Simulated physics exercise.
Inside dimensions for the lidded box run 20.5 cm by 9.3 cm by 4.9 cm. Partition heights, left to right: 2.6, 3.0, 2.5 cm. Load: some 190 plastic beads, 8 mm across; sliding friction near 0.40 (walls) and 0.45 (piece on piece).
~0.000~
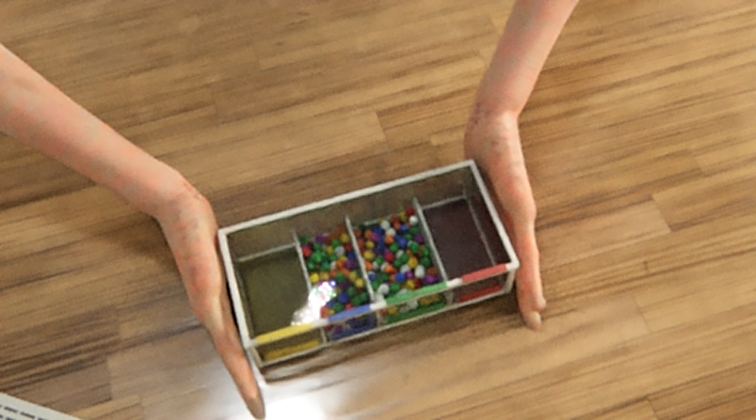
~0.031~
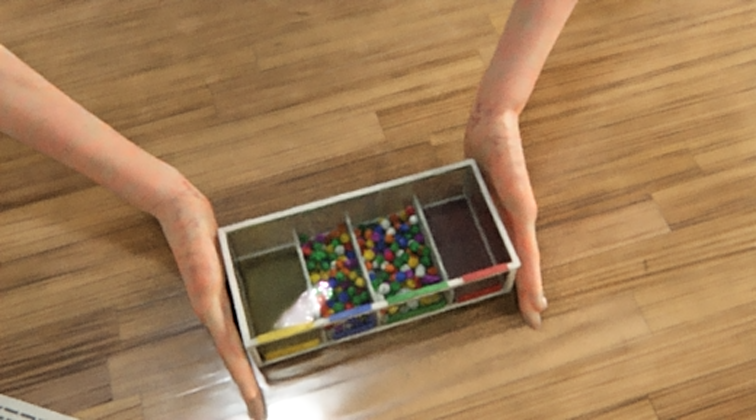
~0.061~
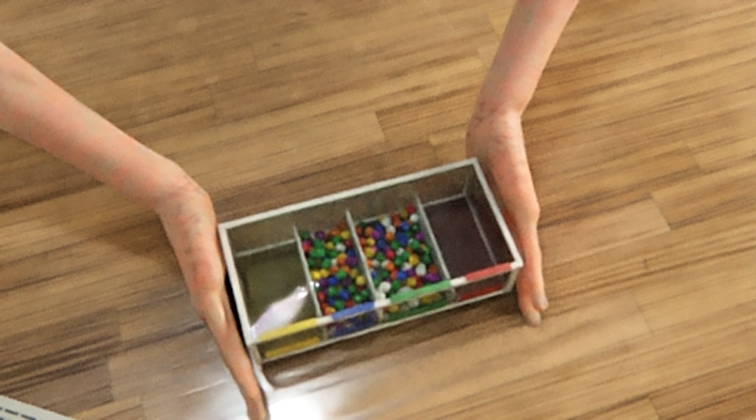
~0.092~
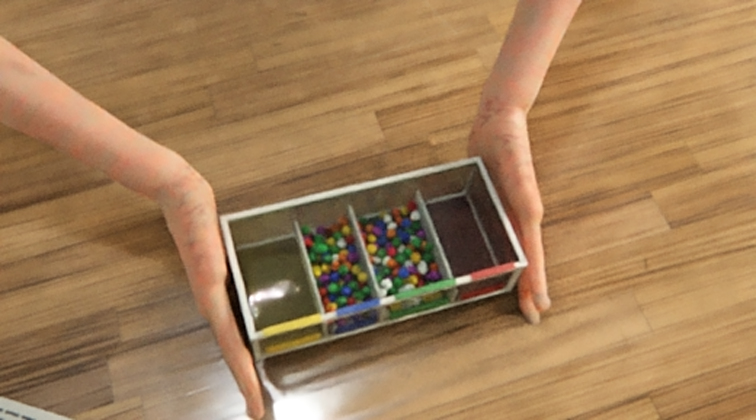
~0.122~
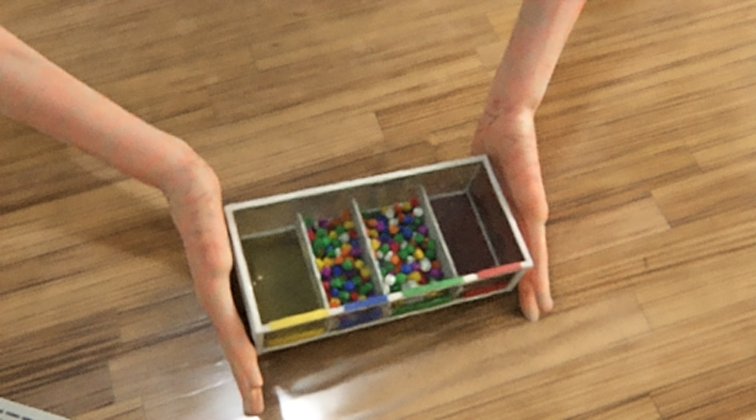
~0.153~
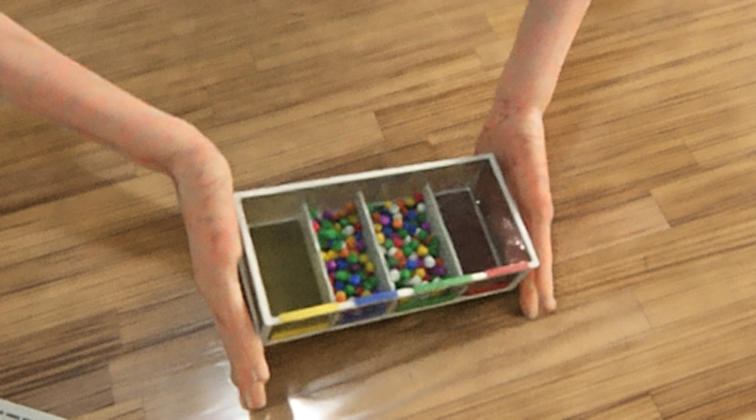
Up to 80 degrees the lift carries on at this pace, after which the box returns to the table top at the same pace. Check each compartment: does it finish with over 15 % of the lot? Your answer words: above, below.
Red - above; blue - above; green - above; yellow - below.
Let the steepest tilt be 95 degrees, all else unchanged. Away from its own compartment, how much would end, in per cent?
That works out to close to 70 percent.
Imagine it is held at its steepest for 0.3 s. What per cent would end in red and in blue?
You'd end up with red at 40 per cent and blue at 25 per cent.
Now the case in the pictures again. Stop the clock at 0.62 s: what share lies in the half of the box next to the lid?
Some 20 per cent.
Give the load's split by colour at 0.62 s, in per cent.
Red 5, blue 45, green 55, yellow 0.
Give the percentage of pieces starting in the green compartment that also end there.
It works out to near 70 percent.
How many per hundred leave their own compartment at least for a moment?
Around 40 in a hundred.
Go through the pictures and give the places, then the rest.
The first frame shows box tilt 0 degrees, front corners at (249, 342) and (512, 264); blue 50 %, green 50 %.
The second frame shows box tilt 1 degrees, front corners at (250, 341) and (513, 264).
The third frame shows box tilt 3 degrees, front corners at (252, 339) and (516, 263).
The fourth frame shows box tilt 6 degrees, front corners at (255, 334) and (520, 263), lowest corner right front.
The fifth frame shows box tilt 11 degrees, front corners at (261, 327) and (526, 263), lowest corner right front.
The sixth frame shows box tilt 16 degrees, front corners at (270, 320) and (532, 263), lowest corner right front; blue 50 %, green 50 %. Its pace works out near 170 degrees a second.
After 0.62 s, tilt 79 degrees; red 5 %, blue 45 %, green 55 %.
After 0.93 s, tilt 33 degrees; red 30 %, blue 25 %, green 45 %.
After 1.33 s, tilt 0 degrees; red 30 %, blue 25 %, green 45 %.
At rest (1.9 s), red 30 %, blue 25 %, green 45 %, yellow 0 %.
